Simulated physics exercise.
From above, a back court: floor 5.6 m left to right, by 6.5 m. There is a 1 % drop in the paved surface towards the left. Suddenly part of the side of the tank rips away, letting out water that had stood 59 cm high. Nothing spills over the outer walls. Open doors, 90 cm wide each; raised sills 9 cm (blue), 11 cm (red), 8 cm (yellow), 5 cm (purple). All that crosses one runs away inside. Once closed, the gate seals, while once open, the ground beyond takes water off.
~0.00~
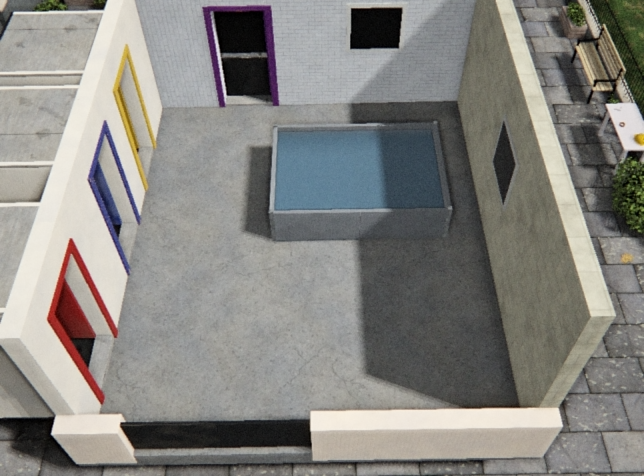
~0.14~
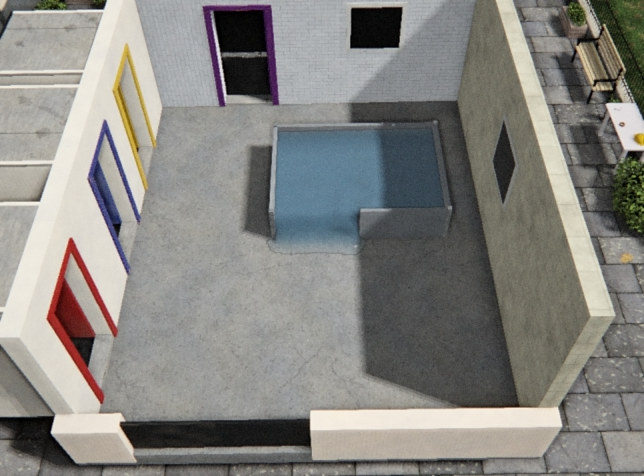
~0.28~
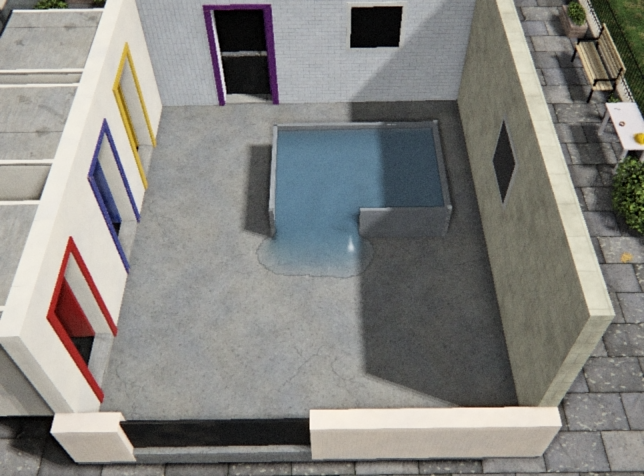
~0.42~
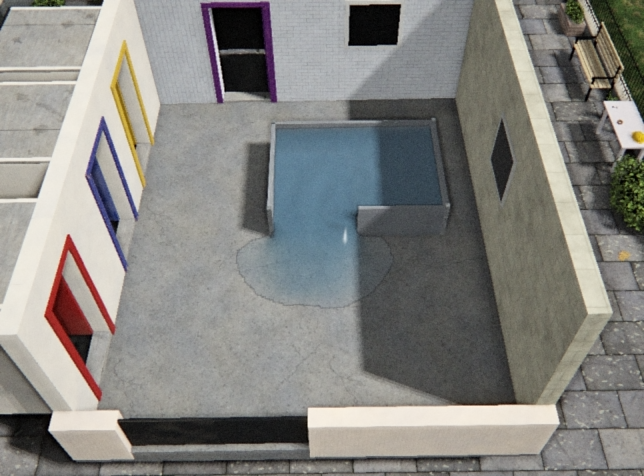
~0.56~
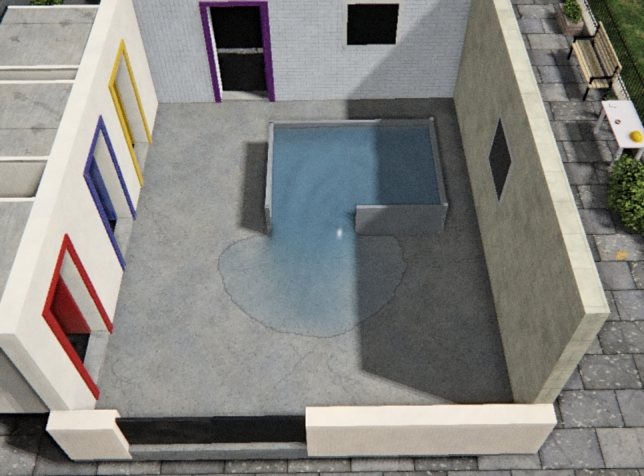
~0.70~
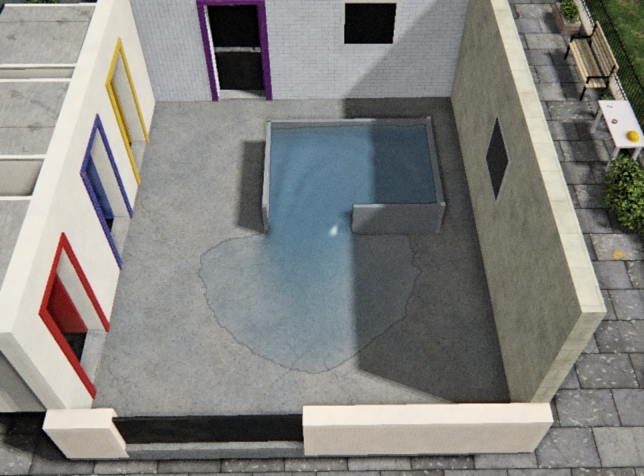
Walled back court with a raised tank losing part of its front side, blue water pouring out and spreading across the grey floor.
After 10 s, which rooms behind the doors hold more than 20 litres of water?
One by one: The blue door will most likely respect the limit, the red door will most likely bust the limit, the yellow door will most likely respect the limit, the purple door will most likely bust the limit.
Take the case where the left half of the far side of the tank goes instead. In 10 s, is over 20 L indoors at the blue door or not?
Note: Blue door, short of the limit.
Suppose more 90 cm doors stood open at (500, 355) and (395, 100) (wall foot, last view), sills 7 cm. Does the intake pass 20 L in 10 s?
The first door gets there and the second falls short.
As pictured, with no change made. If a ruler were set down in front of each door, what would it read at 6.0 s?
Depth readings (cm): Blue = 6; red = 18; yellow = 5; purple = 2.
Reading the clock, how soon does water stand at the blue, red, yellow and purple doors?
Door times: Blue 3.0 s / red 2.0 s / yellow 4.5 s / purple 6.0 s.
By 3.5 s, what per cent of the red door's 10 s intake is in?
That works out near 30%.
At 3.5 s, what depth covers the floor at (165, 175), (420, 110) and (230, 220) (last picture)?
Listed order: 0 / 0 / 0 cm.
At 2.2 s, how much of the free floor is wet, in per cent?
I'd say around 40 %.
After 1.4 s water covers 30 % of the floor and is deepest (34 cm) near (285, 243); blue door not reached, red door not reached, yellow door not reached, purple door not reached.
After 2.2 s water covers 40 % of the floor and is deepest (50 cm) near (87, 433); blue door not reached, red door 17 cm at the sill, 0 L in, yellow door not reached, purple door not reached.
After 3.5 s water covers 45 % of the floor and is deepest (29 cm) near (87, 433); blue door 2 cm at the sill, 0 L in, red door 23 cm at the sill, 49 L in, yellow door not reached, purple door not reached.
After 6.0 s water covers 85 % of the floor and is deepest (18 cm) near (100, 370); blue door 6 cm at the sill, 0 L in, red door 18 cm at the sill, 127 L in, yellow door 5 cm at the sill, 0 L in, purple door 2 cm at the sill, 0 L in.
After 10.0 s water covers 100 % of the floor and is deepest (14 cm) near (87, 433); blue door 8 cm at the sill, 0 L in, red door 13 cm at the sill, 165 L in, yellow door 4 cm at the sill, 0 L in, purple door 8 cm at the sill, 53 L in.
